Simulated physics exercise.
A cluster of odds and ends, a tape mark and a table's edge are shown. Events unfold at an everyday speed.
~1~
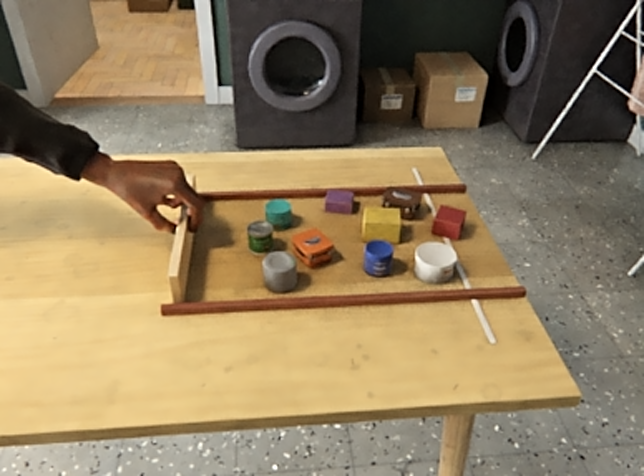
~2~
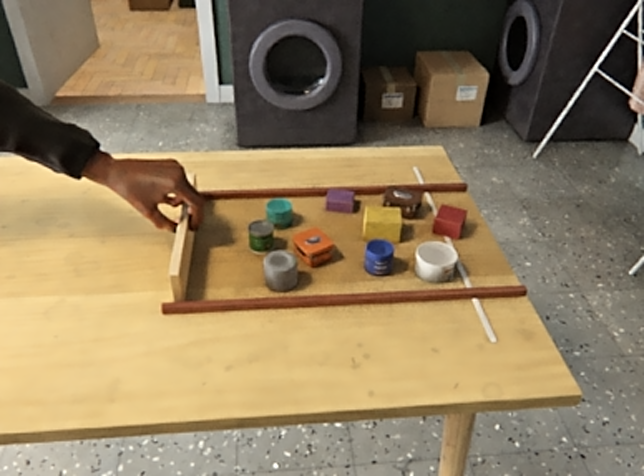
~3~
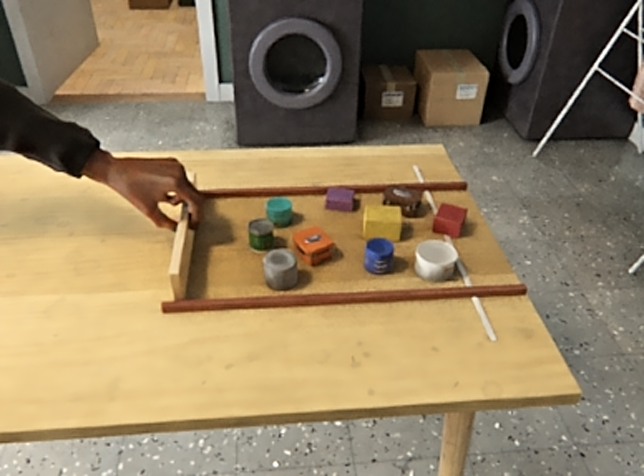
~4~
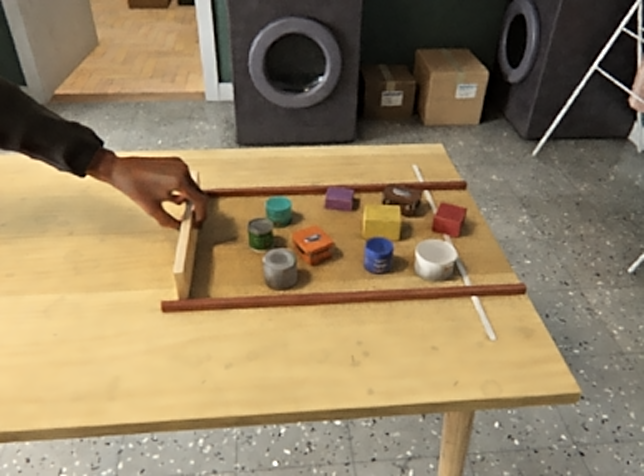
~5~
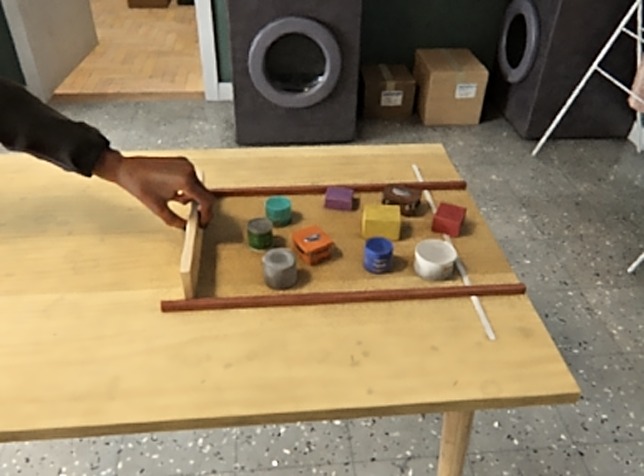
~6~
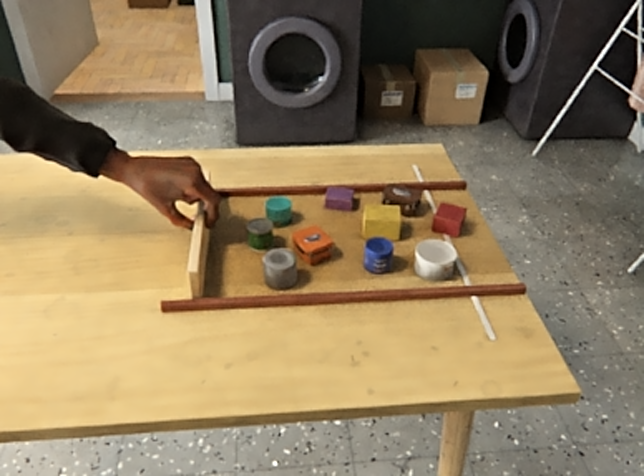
In a room with a speckled floor, dark front-loading machines and cardboard boxes, a fixed camera looks down on a pale wooden table. Between two reddish-brown rails sit teal, green, grey and blue tubs, a white pot, and orange, yellow, purple, brown and red blocks near a white tape line. From the left, a dark-sleeved hand slides an upright board slightly rightward, while the objects stay essentially still.
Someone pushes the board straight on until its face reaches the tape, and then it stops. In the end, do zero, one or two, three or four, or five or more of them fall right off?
One or two leave.
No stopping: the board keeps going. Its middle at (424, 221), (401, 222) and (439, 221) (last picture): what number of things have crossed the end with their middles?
Middles past end - pos 1: 0, pos 2: 0, pos 3: 1.
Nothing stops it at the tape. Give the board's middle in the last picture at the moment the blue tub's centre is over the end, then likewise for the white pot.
I reckon its middle sits around (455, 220) and then around (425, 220).
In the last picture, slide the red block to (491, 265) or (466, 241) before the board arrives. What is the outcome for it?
Well, the red block is gone in the first case and stays aboard in the second.
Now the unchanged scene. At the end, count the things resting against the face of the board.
Count: 5.
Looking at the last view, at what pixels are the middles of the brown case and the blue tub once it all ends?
Near (476, 197) and (503, 258).
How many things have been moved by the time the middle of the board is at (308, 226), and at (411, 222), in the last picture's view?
By then 4, and 10.
Early on, none off yet; red block at rest near (449, 220); white pot at rest near (435, 260); brown case at rest near (401, 200).
A while later, none off yet; red block at rest near (449, 220); white pot travelled about its own width near (459, 258); brown case travelled a little near (411, 201).
Finally, the number that fall off is one or two; lost, white pot.
